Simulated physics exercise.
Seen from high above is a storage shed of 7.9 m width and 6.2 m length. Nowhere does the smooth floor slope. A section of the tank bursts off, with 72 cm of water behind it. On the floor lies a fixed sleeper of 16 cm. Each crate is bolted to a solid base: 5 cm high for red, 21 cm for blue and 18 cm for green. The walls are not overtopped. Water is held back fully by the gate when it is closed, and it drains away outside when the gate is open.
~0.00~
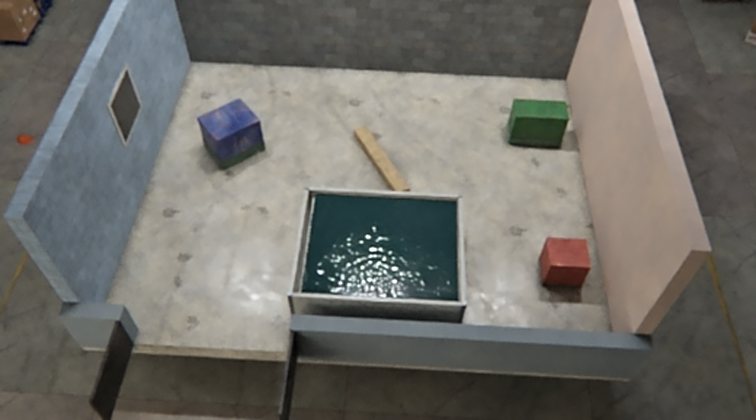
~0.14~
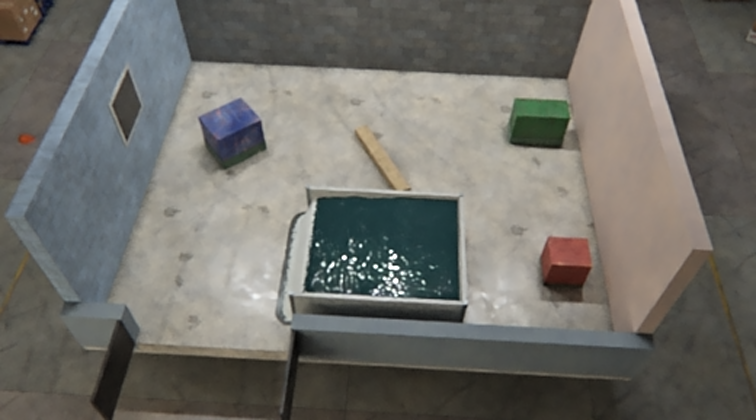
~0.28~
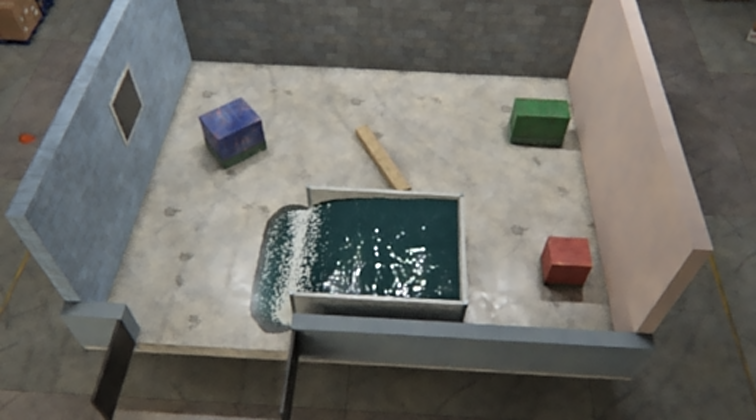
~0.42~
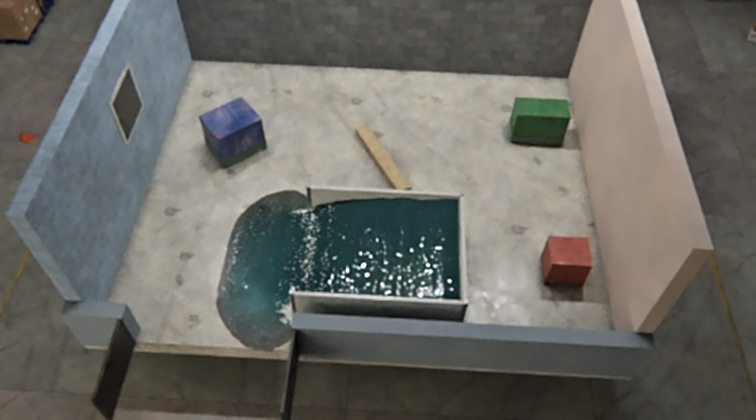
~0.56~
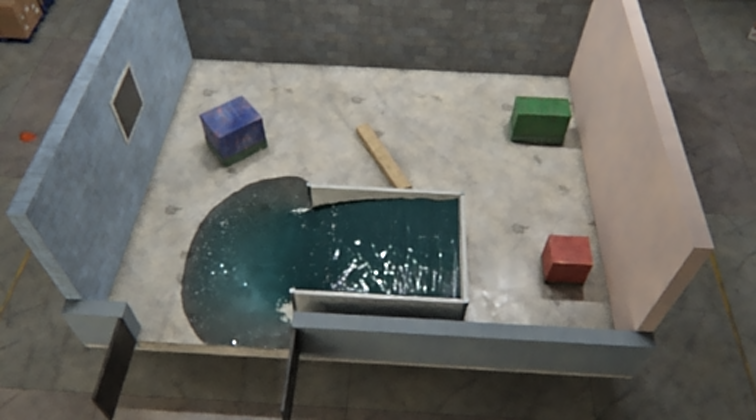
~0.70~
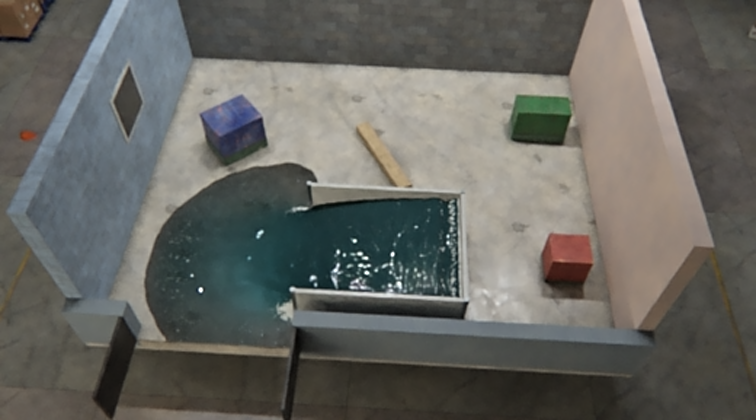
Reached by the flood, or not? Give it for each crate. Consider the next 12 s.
Red crate - yes. Blue crate - yes. Green crate - no.
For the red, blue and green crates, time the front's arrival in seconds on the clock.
Red at 8.5 s, blue at 0.8 s, green at 6.0 s.
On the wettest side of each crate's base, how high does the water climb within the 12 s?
Red 9 cm, blue 30 cm, green 12 cm at the peak.
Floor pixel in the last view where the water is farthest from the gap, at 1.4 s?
About pixel (161, 150).
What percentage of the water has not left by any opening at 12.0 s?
About 64 per cent.
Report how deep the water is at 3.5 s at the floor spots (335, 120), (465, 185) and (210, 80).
First spot near 1 cm, second near 0 cm, third near 7 cm.
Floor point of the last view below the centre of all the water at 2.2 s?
Balance point at about (266, 249).
After 1.4 s water covers 25 % of the floor and is deepest (43 cm) near (101, 322); red plinth not reached, blue plinth reached, green plinth not reached.
After 2.2 s water covers 30 % of the floor and is deepest (42 cm) near (122, 263); red plinth not reached, blue plinth reached, green plinth not reached.
After 3.5 s water covers 40 % of the floor and is deepest (31 cm) near (207, 159); red plinth not reached, blue plinth reached, green plinth not reached.
After 7.0 s water covers 75 % of the floor and is deepest (12 cm) near (186, 79); red plinth not reached, blue plinth reached, green plinth reached.
After 12.0 s water covers 90 % of the floor and is deepest (10 cm) near (524, 120); highest at the red plinth 9 cm, highest at the blue plinth 30 cm, highest at the green plinth 12 cm.
